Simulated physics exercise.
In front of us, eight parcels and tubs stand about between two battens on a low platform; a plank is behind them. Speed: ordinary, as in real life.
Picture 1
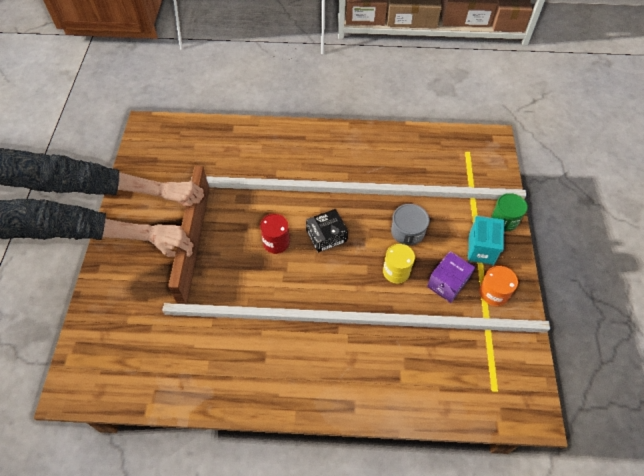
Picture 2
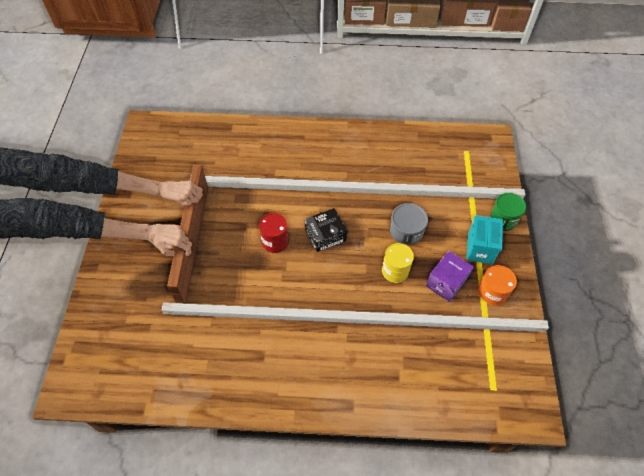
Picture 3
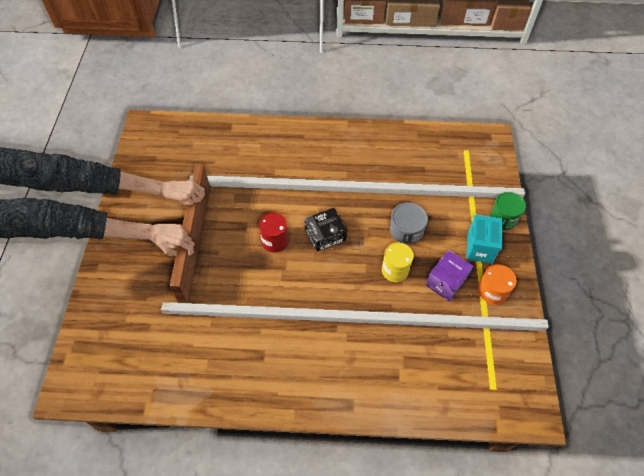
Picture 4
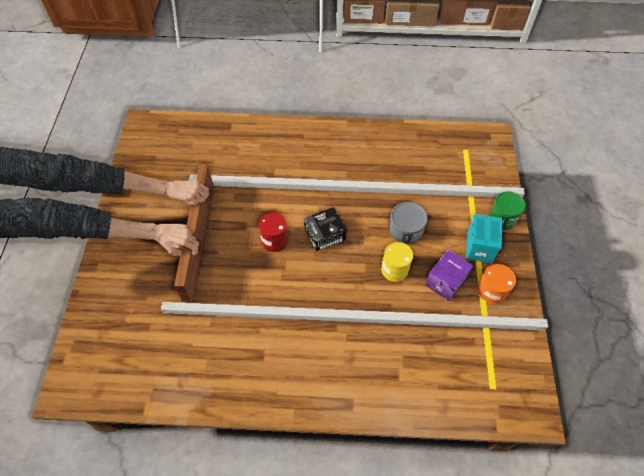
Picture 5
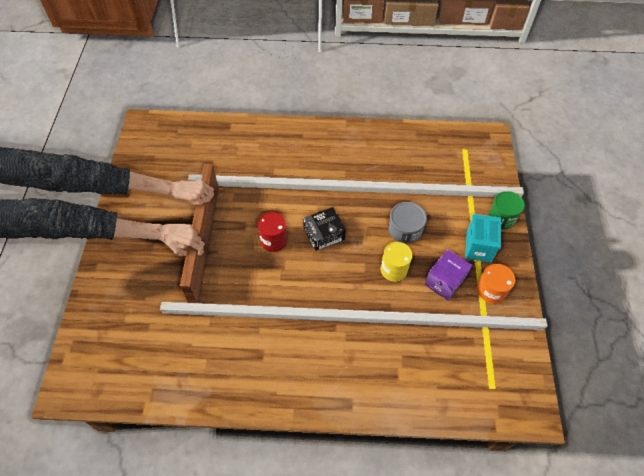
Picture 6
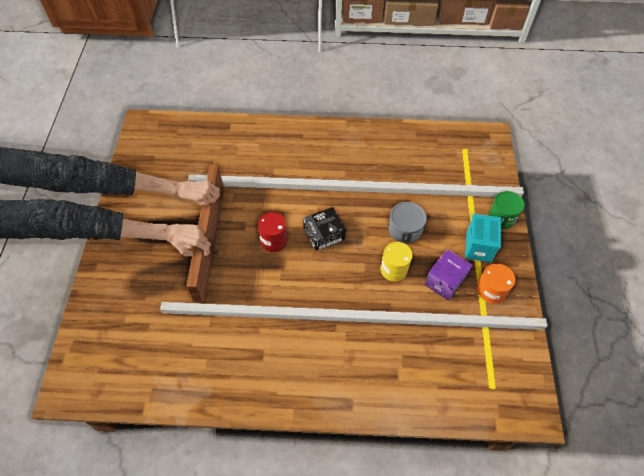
Two hands in dark sleeves slowly slide a brown plank a short way rightward between two pale battens on a wooden platform, seen from above on a grey concrete floor. Ahead of it sit a red canister and black box, then grey, yellow, purple, turquoise, orange and green items near a yellow tape line. The plank touches none of them, and they stay put.
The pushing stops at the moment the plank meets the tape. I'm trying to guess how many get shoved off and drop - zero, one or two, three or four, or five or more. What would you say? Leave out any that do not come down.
I would say one or two.
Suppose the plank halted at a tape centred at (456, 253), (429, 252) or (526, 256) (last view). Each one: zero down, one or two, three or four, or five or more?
Well, in the order given, it's none, no fall at all and 5 or more.
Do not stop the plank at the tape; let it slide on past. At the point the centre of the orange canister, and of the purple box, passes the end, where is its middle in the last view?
Points: About (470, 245) and about (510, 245).
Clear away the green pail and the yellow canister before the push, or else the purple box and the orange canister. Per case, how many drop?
The counts would be 0 and 1.
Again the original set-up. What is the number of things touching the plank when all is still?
Contact count: 3.
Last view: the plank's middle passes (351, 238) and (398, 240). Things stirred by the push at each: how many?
2 and 4.
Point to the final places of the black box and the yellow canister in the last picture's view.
Final spots - black box (489, 214), yellow canister (496, 266).
Soon after, none off yet; green pail at rest near (506, 211); orange canister at rest near (495, 284); turquoise tote at rest near (483, 239).
Then, none off yet; green pail at rest near (506, 211); orange canister moved a little near (502, 285); turquoise tote moved a little near (496, 242).
By the end, the number that fall off is one or two; fallen, orange canister and green pail.
